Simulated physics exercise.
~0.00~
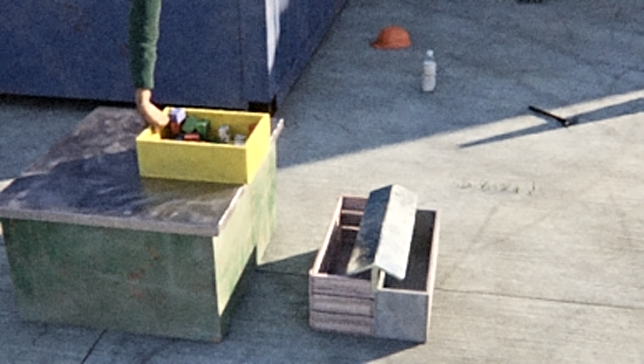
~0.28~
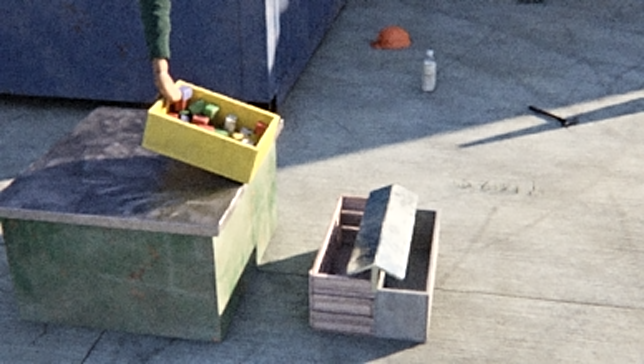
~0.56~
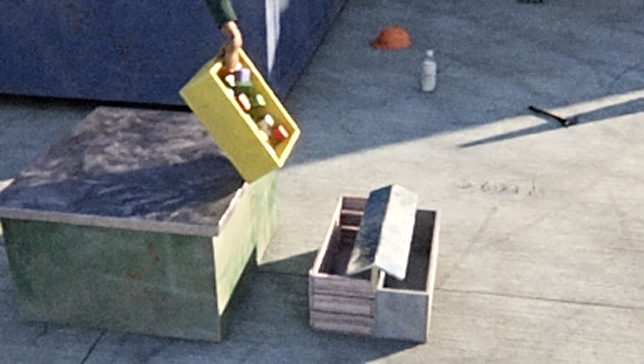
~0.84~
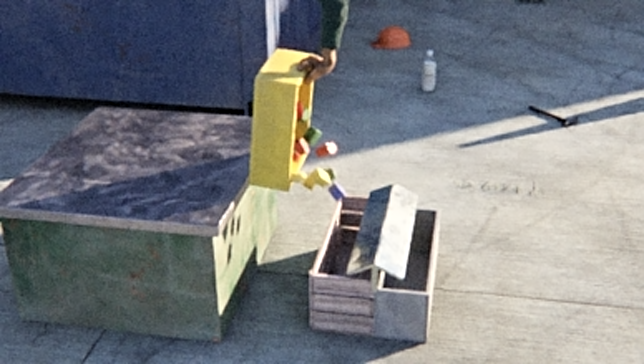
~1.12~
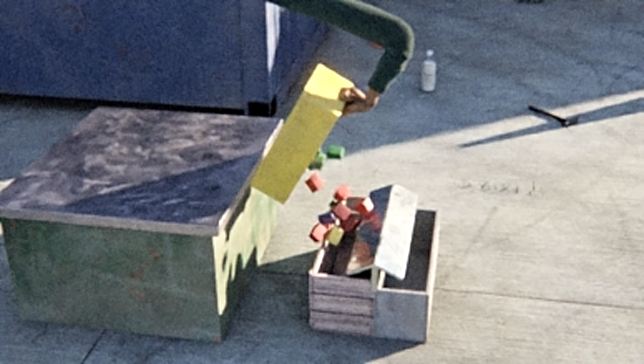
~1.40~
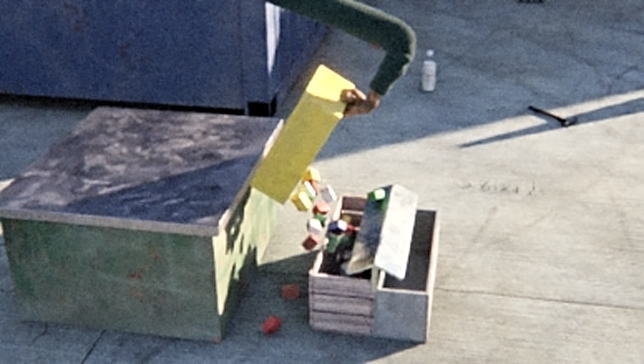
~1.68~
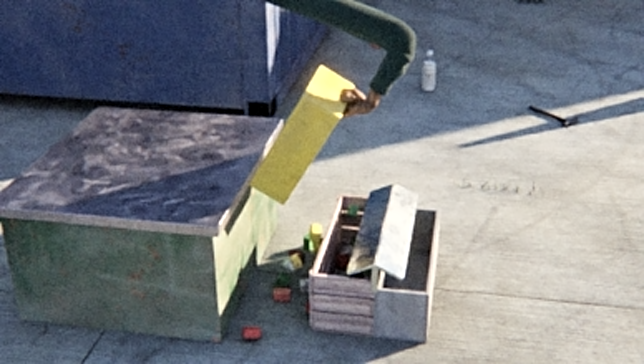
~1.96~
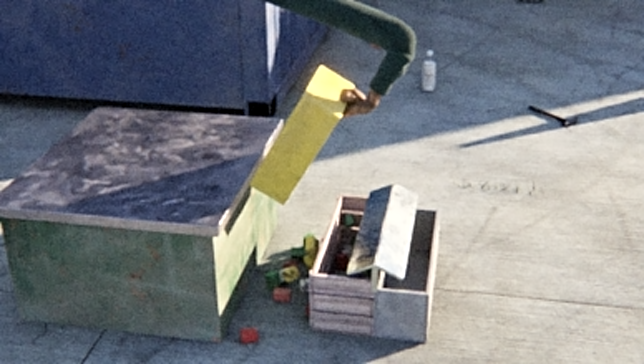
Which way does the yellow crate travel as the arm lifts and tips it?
The yellow crate moves to the right, away from the top of the bench and toward the wooden trough.
